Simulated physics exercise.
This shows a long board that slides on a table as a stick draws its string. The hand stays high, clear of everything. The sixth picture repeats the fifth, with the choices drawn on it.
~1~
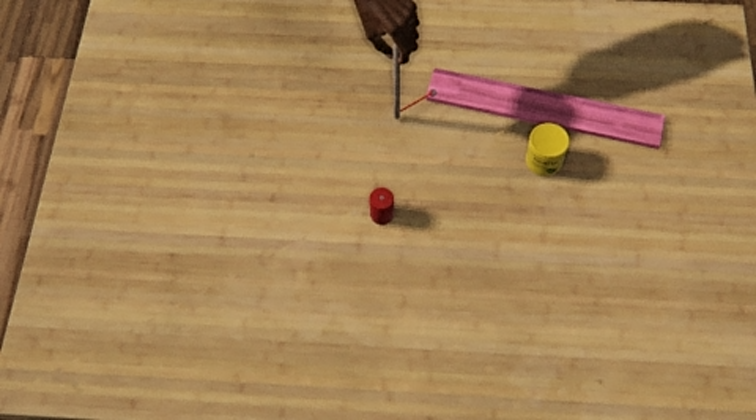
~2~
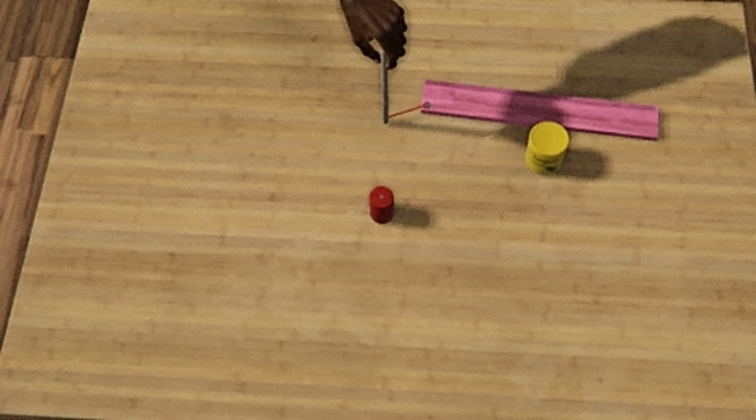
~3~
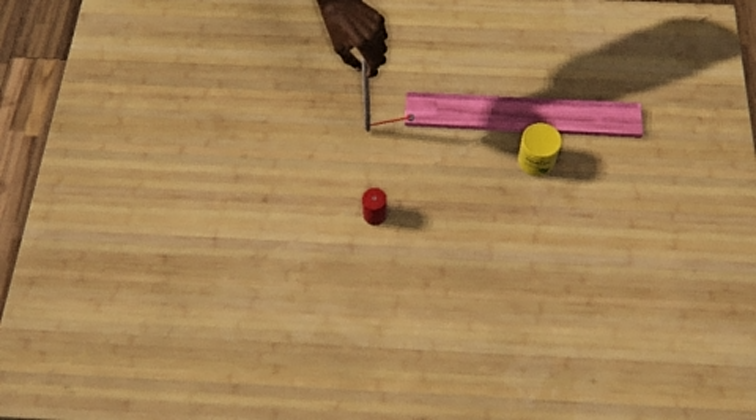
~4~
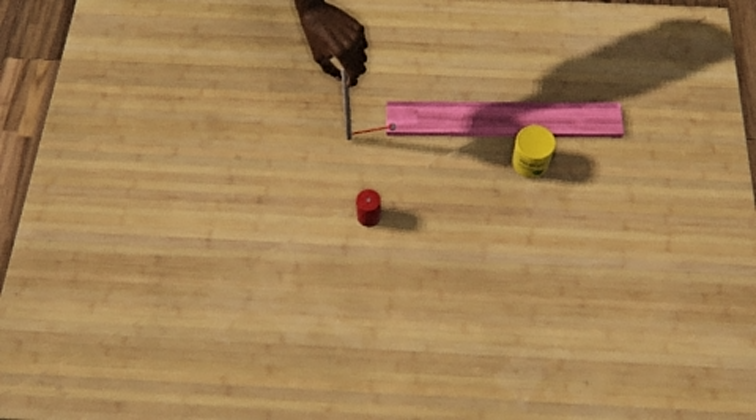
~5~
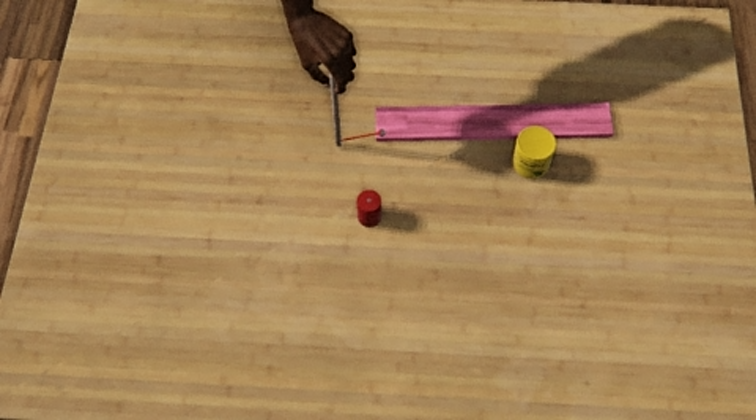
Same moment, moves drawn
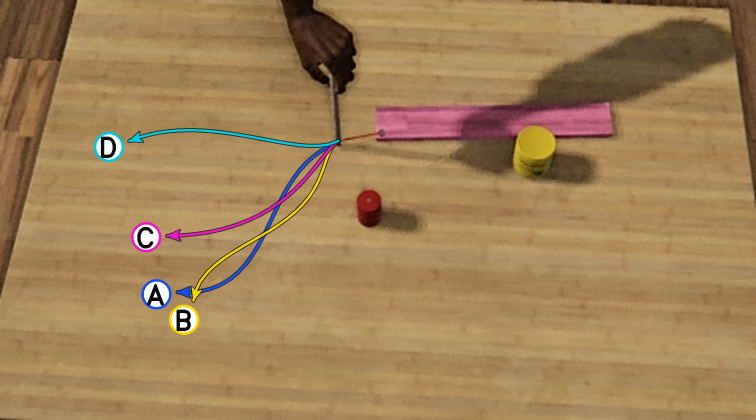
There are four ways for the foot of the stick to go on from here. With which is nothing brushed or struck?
With C nothing is hit.
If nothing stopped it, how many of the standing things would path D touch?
One.
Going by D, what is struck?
It meets the yellow jar.
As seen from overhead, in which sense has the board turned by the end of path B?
Anticlockwise.
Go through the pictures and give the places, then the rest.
The first picture shows red candle (382, 206); yellow jar (547, 150); pink board (545, 106).
The second picture shows pink board (540, 108); yellow jar (547, 149).
The third picture shows pink board (524, 113); yellow jar (539, 150).
The fourth picture shows pink board (504, 117); yellow jar (533, 152).
The fifth picture shows pink board (494, 120); yellow jar (534, 153); red candle (369, 209).
On the marked copy, A from (339, 141) via (267, 229) to (177, 292); B from (339, 141) via (278, 225) to (194, 301); C from (339, 141) via (269, 209) to (167, 236); D from (339, 141) via (229, 134) to (129, 141).
With C. Early on, foot of the stick (294, 192), middle of the board (443, 139).
Further on, foot of the stick (231, 228), middle of the board (381, 166).
At the end, foot of the stick (168, 237), middle of the board (325, 185); nothing has been touched.
As for the rest, A meets the red candle; B meets the red candle; D meets the yellow jar.
